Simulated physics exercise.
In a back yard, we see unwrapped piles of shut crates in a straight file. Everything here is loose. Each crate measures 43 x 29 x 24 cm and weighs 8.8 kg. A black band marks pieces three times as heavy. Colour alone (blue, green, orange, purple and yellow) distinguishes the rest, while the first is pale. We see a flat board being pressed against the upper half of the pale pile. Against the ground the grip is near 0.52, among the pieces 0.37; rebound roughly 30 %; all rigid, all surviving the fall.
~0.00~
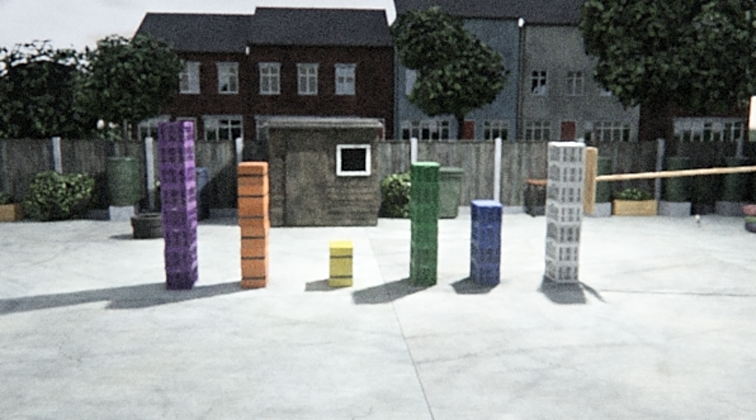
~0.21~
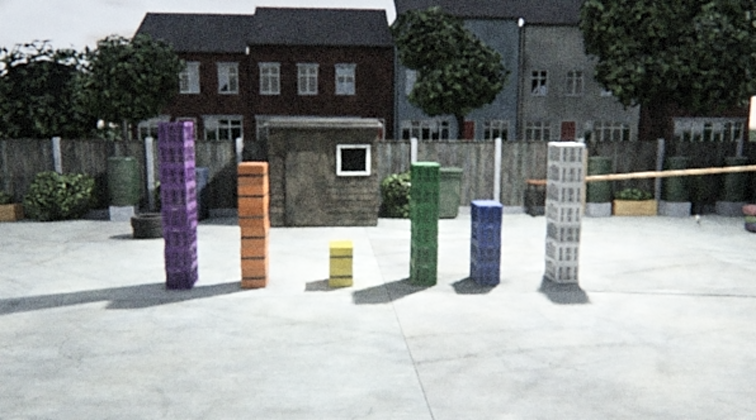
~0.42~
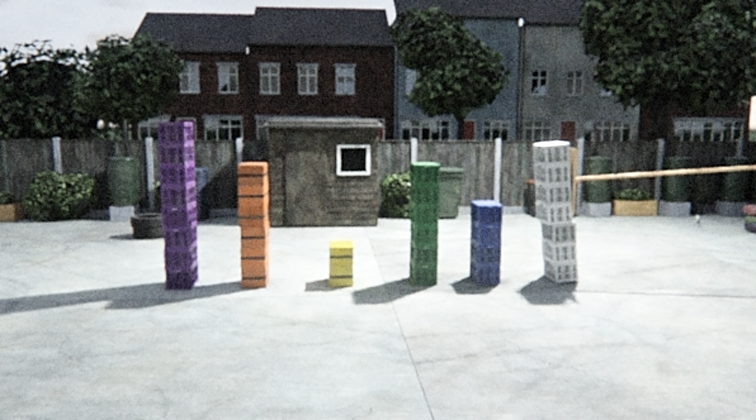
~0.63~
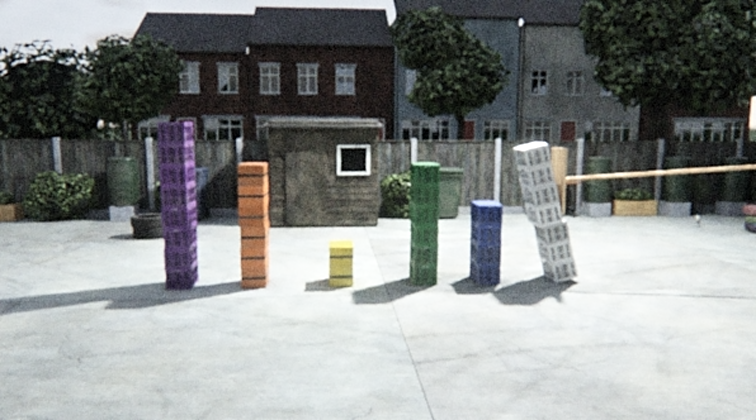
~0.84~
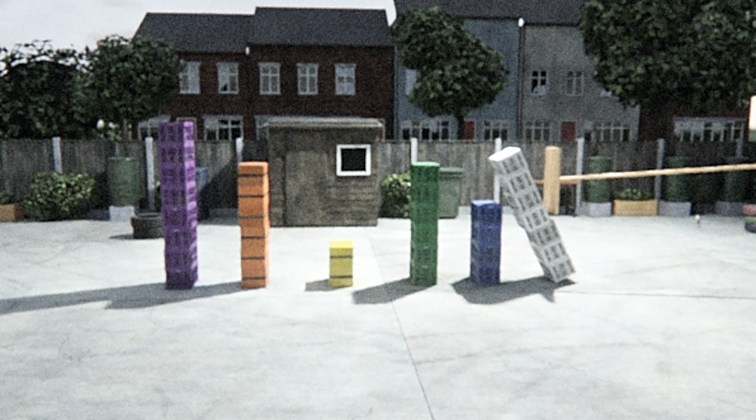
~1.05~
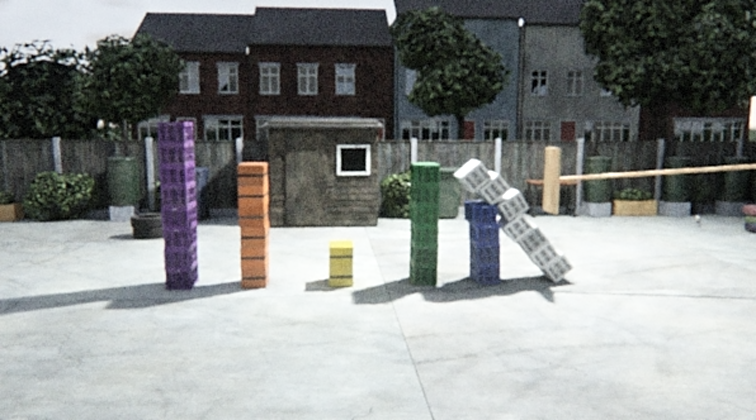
A tall white stack of crates leans left in a paved yard, seen from a fixed, level view facing a shed, a fence and brick houses. To its left stand blue, green, short yellow, orange and tall purple stacks in a row. A flat board on a pole pushes its upper part leftward, then stops, as the stack tilts further, bends over the blue one and nudges it slightly.
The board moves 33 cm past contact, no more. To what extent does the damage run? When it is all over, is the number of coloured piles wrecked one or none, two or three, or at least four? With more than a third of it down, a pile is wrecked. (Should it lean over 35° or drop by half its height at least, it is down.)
My guess is exactly two or three piles get wrecked.
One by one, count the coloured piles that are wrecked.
That makes 2 altogether.
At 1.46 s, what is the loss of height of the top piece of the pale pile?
The top piece is some 60 centimetres lower than at the start.
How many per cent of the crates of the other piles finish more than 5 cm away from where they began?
40 %.
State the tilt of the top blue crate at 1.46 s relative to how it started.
It's at some 15 degrees.
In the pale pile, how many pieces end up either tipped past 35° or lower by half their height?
Count: 7 pale pieces.
After 1.46 s, 7 of the pale pile down; none of the 26 other crates down, 10 disturbed; top blue crate 14° from how it stood; top green crate 5° from how it stood.
After 2.10 s, 7 of the pale pile down; 9 of the 26 other crates down; top blue crate 46° from how it stood, 35 cm lower; top green crate 37° from how it stood, 23 cm lower.
In the end (3.2 s), 7 of the pale pile down; 9 of the 26 other crates down; top green crate upside down; top blue crate 54° from how it stood, 42 cm lower. Wrecked, blue and green. From the last view, middles, top green crate near (294, 274), top blue crate near (424, 248).
